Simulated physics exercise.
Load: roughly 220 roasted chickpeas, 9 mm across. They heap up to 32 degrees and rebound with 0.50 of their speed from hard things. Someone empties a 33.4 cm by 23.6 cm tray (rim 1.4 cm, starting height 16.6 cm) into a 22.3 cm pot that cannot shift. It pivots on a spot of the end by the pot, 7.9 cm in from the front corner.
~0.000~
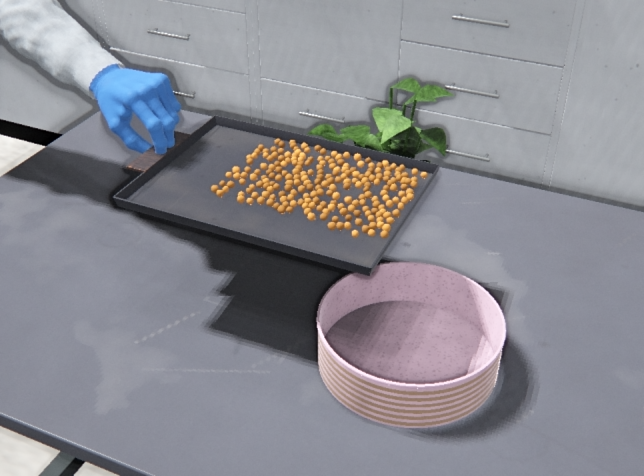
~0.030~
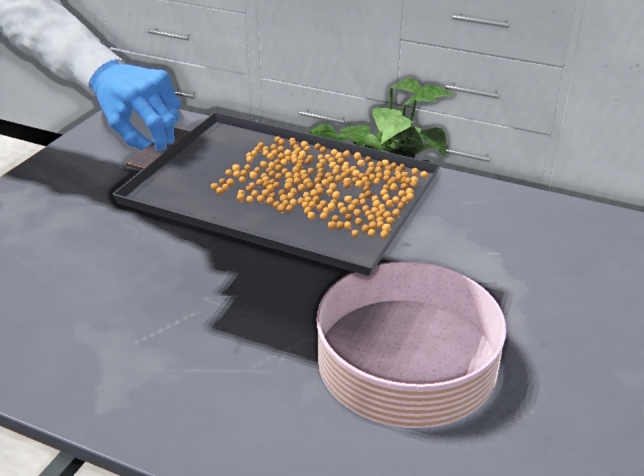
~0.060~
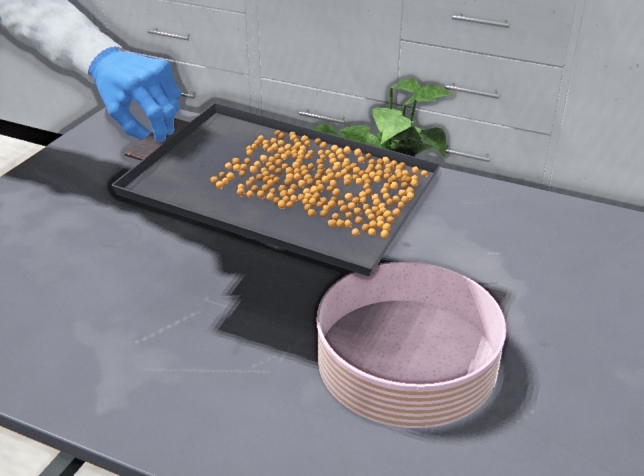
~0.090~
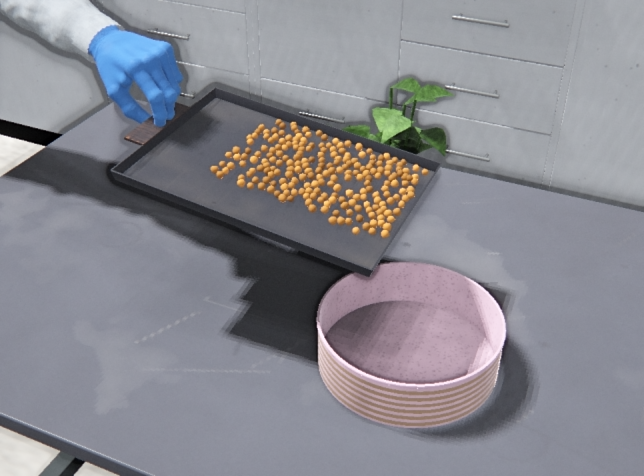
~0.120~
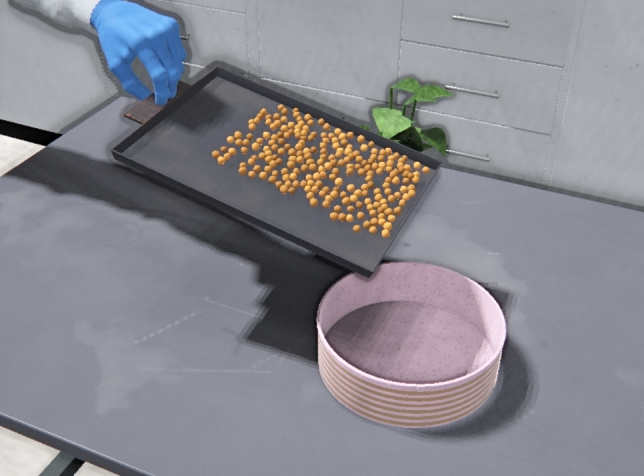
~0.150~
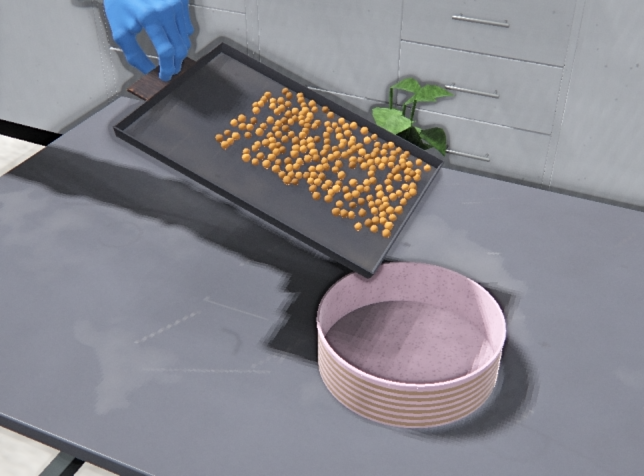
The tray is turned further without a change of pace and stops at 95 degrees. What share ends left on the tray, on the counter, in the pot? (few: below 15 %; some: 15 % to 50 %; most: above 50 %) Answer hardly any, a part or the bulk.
Tray: Hardly any, counter: A part, pot: The bulk.
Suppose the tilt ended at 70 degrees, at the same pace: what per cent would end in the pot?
Then about 55 per cent.
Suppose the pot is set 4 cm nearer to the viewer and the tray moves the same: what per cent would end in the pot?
In that case some 55 per cent.
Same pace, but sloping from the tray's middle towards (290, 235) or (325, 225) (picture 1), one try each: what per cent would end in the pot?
Some 65 and 90 per cent.
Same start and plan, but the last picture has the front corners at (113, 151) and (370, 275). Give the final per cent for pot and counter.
Pot 100, counter 0.
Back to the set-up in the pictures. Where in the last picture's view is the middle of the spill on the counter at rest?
At about (536, 324).
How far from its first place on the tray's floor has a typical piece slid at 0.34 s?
Some 2 cm.
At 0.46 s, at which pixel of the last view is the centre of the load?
Near (420, 191).
After 0.34 s, tilt 60 degrees; the tray holds 100 %, the pot 0 %.
Then, at 0.46 s, tilt 85 degrees; the tray holds 100 %, the pot 0 %.
After 0.72 s, tilt 95 degrees; the tray holds 5 %, the pot 65 %.
At rest (1.4 s), tray 0 %, counter 25 %, pot 75 %.
